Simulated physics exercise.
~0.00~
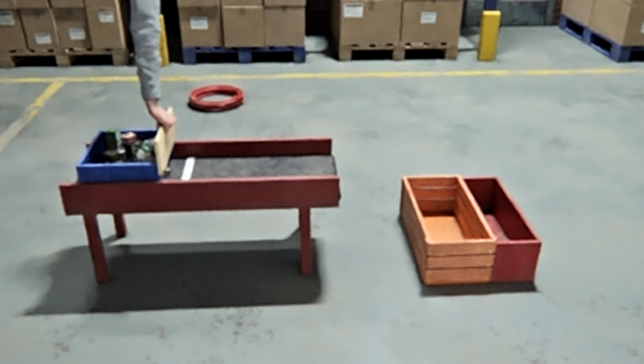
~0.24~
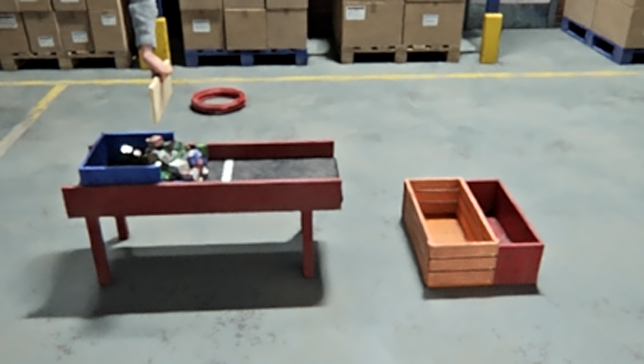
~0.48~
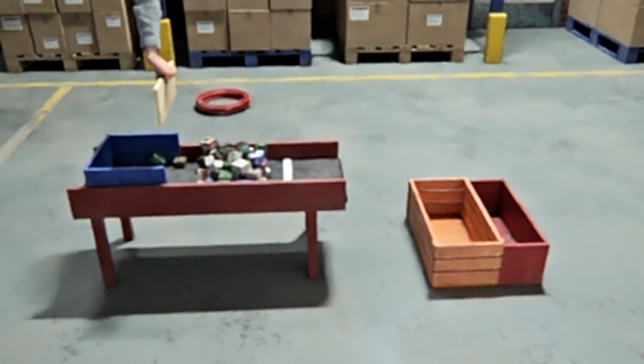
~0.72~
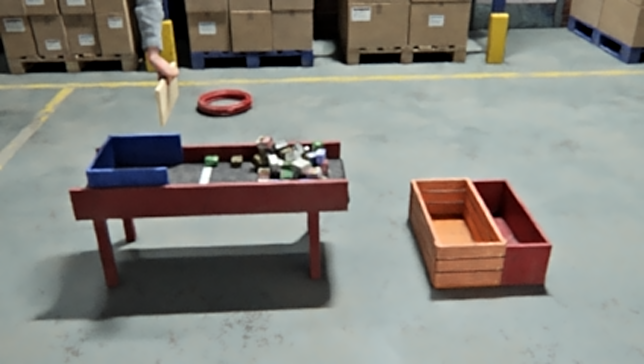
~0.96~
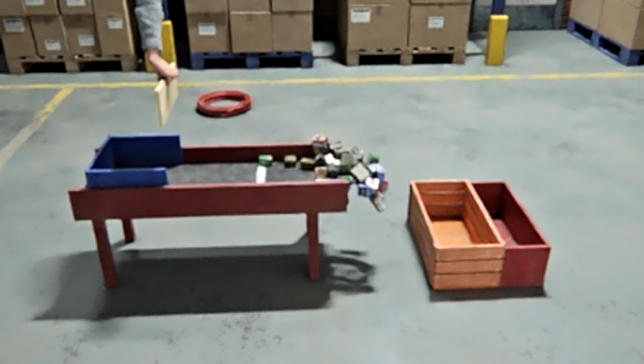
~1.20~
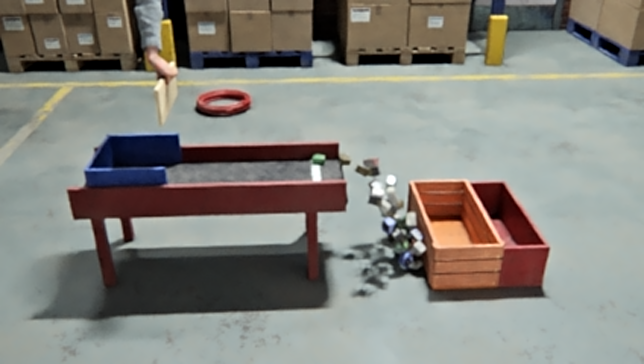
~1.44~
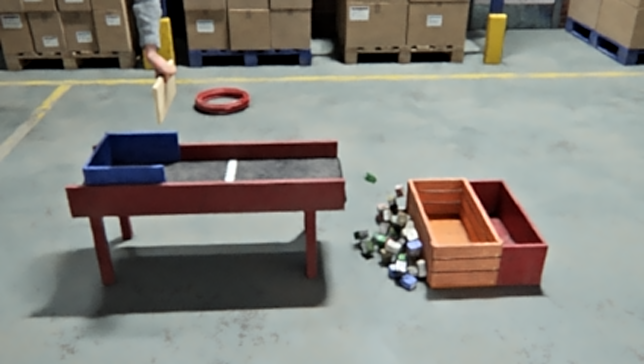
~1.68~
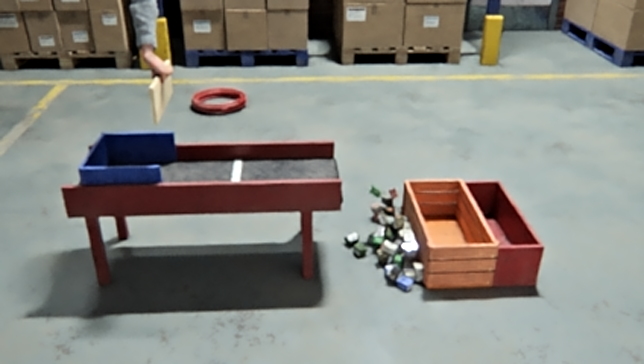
A heap of small cartons sits in a blue pen at the left end of a low, red-sided table with a dark belt, seen from slightly above by a gently swaying camera in a warehouse. To the right, an orange wooden tub and a red one stand side by side on the grey floor. A hand lifts a pale board from the pen, and the cartons spread out rightward along the belt. They tumble off its right end in a loose stream. All drop short of the orange tub, ending piled on the floor against its left side.
